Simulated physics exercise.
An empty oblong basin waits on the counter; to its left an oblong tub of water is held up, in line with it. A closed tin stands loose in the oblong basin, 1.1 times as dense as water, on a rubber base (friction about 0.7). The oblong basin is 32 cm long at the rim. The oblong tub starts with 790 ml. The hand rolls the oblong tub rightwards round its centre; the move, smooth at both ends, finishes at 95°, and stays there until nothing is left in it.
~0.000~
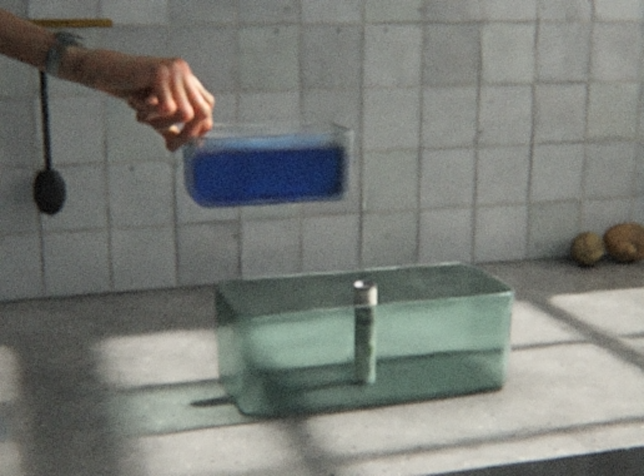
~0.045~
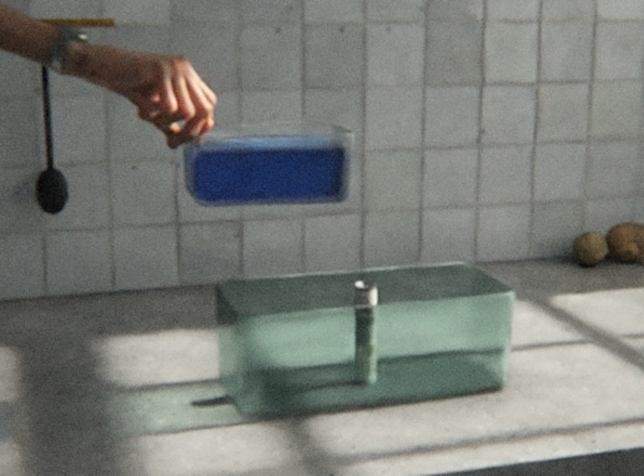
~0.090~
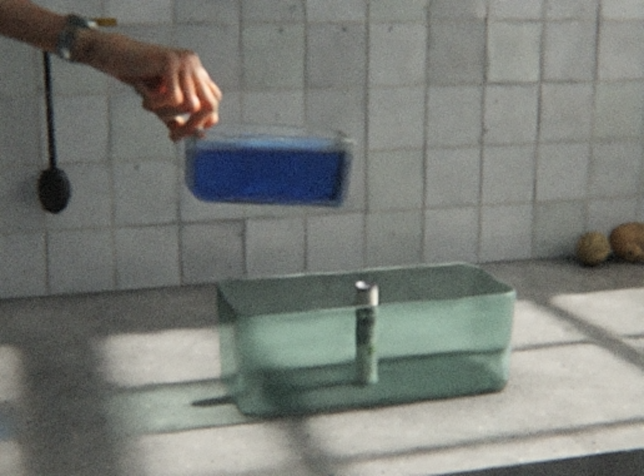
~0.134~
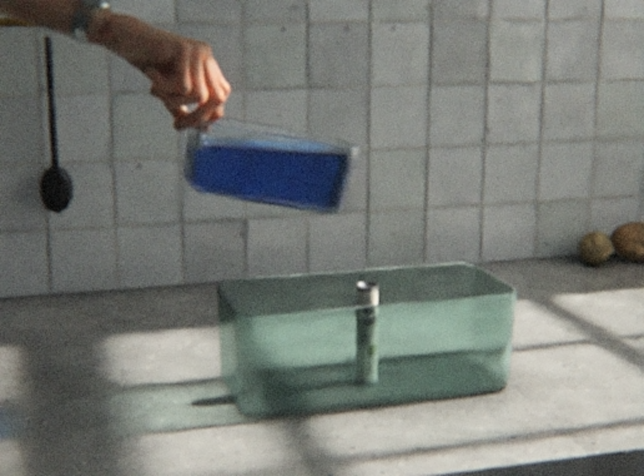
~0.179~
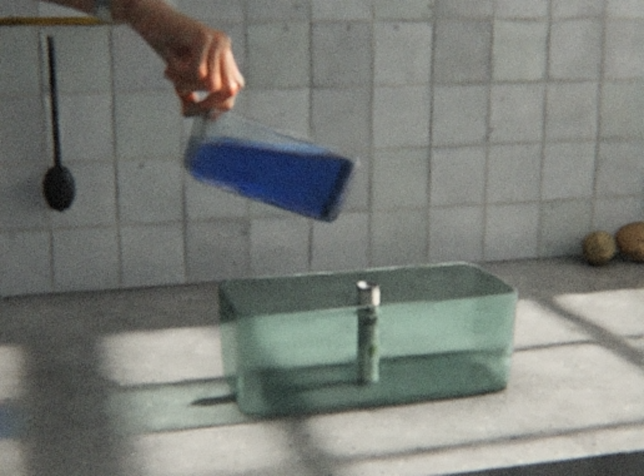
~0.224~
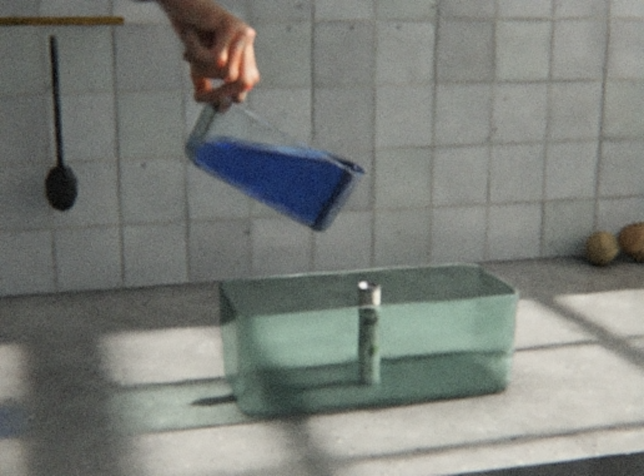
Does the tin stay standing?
It remains upright.
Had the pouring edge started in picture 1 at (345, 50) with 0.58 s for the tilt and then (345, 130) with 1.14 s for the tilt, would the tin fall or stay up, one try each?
First it remains upright; then it remains upright.
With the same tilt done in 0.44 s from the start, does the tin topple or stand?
The tin remains upright.
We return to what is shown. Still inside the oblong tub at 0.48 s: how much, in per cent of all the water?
Some 20 per cent.
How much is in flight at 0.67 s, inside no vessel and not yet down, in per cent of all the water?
Some 7 per cent.
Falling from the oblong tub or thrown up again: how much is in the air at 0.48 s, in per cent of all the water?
About 50 per cent.
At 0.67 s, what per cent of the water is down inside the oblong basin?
About 84 per cent.
By 0.48 s the tilt is 88° and 20 per cent is still to pour; the tin stands where it began.
By 0.67 s the tilt is 95° and 4 per cent is still to pour; the tin stands where it began.
By 0.87 s the tilt is 95° and 2 per cent is still to pour; the tin stands where it began.
By 1.08 s the tilt is 95° and 0 per cent is still to pour; the tin stands where it began.
At rest the tin stands where it began.
